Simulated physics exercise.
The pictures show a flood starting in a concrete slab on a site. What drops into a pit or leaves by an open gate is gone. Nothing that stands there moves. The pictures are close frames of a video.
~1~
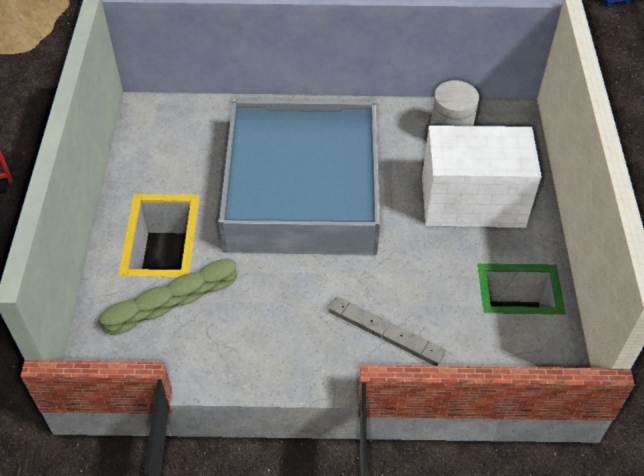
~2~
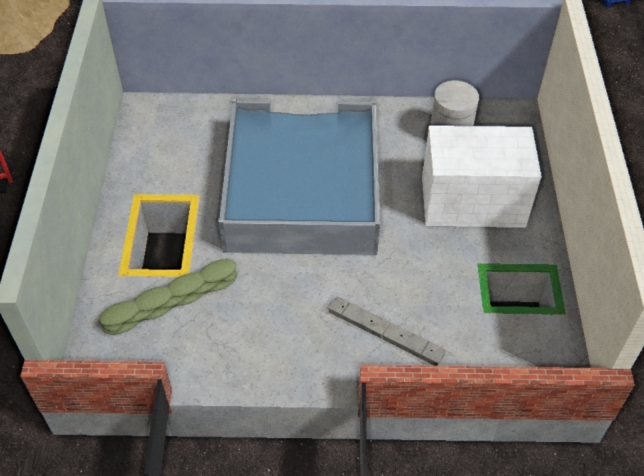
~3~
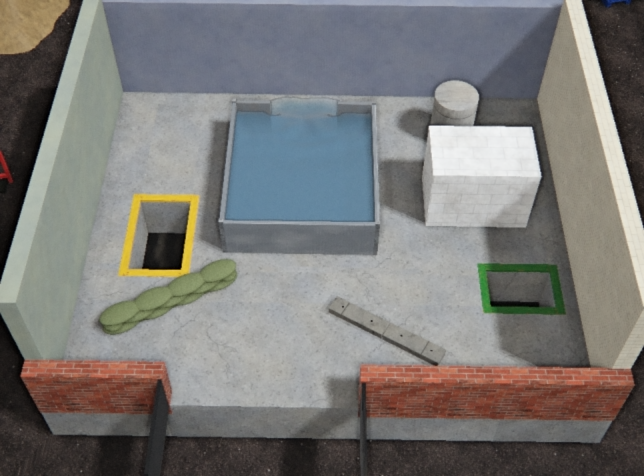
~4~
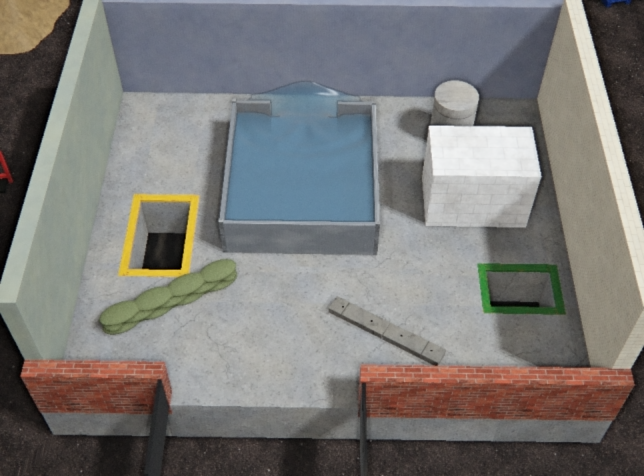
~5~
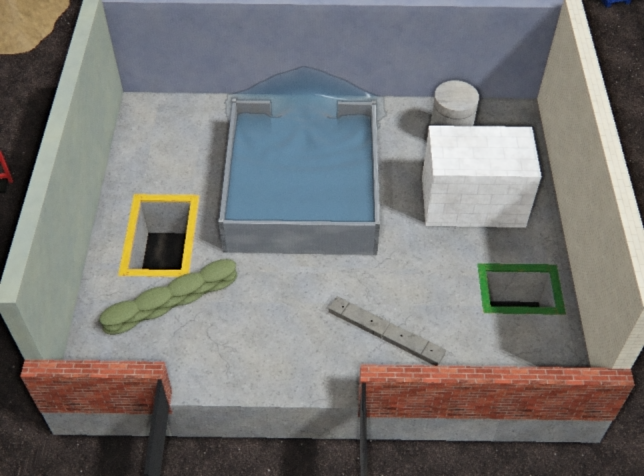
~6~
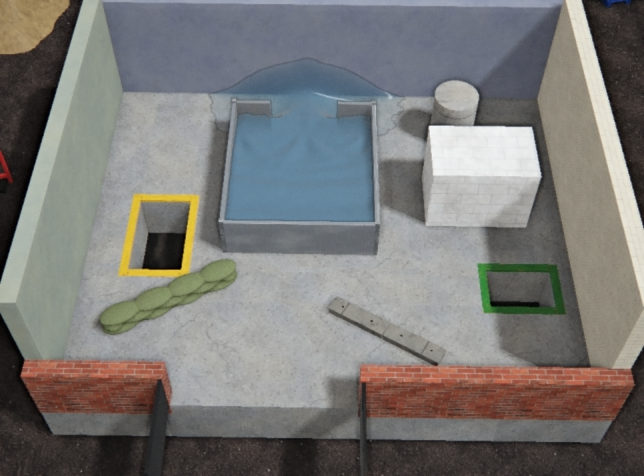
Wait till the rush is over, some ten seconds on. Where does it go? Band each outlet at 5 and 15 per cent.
In the end: The gate takes less than 5 %; the green pit takes between 5 and 15 %; the yellow pit takes more than 15 %.
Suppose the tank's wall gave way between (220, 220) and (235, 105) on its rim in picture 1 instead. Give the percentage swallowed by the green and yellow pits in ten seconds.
In per cent: Green 2, yellow 60.
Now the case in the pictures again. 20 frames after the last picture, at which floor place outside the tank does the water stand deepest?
At about (536, 100).
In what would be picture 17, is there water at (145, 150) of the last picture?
At that place: Flooded.
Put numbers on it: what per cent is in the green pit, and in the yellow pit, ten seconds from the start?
Roughly 12 per cent, then 18 per cent.
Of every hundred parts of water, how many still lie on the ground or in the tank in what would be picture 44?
About 86 per cent.
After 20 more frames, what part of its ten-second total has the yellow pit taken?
Near 10 in a hundred.
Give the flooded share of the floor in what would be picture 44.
Near 75 in a hundred.
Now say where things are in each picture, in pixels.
The water tank at (302, 163) is whole and still, in the first frame.
Water pours out on the water tank's far side and has run to a hidden place, in the second frame.
Water pours out on the water tank's far side and has run to (337, 103), in the third frame.
The front is at (258, 95), out from the gap on the water tank's far side, in the fourth frame.
Water pours out on the water tank's far side and has run to (234, 95), in the fifth frame.
Water pours out on the water tank's far side and has run to (213, 94), in the sixth frame.
A moment on, water covers 20 % of the floor; the gate 0 %, the green pit 0 %, the yellow pit 0 %.
Next, water covers 30 % of the floor; the gate 0 %, the green pit 0 %, the yellow pit 0 %.
Then, water covers 50 % of the floor; the gate 0 %, the green pit 0 %, the yellow pit 2 %.
Later, water covers 75 % of the floor; the gate 0 %, the green pit 4 %, the yellow pit 10 %.
In the end, water covers 95 % of the floor; the gate 1 %, the green pit 12 %, the yellow pit 19 %.
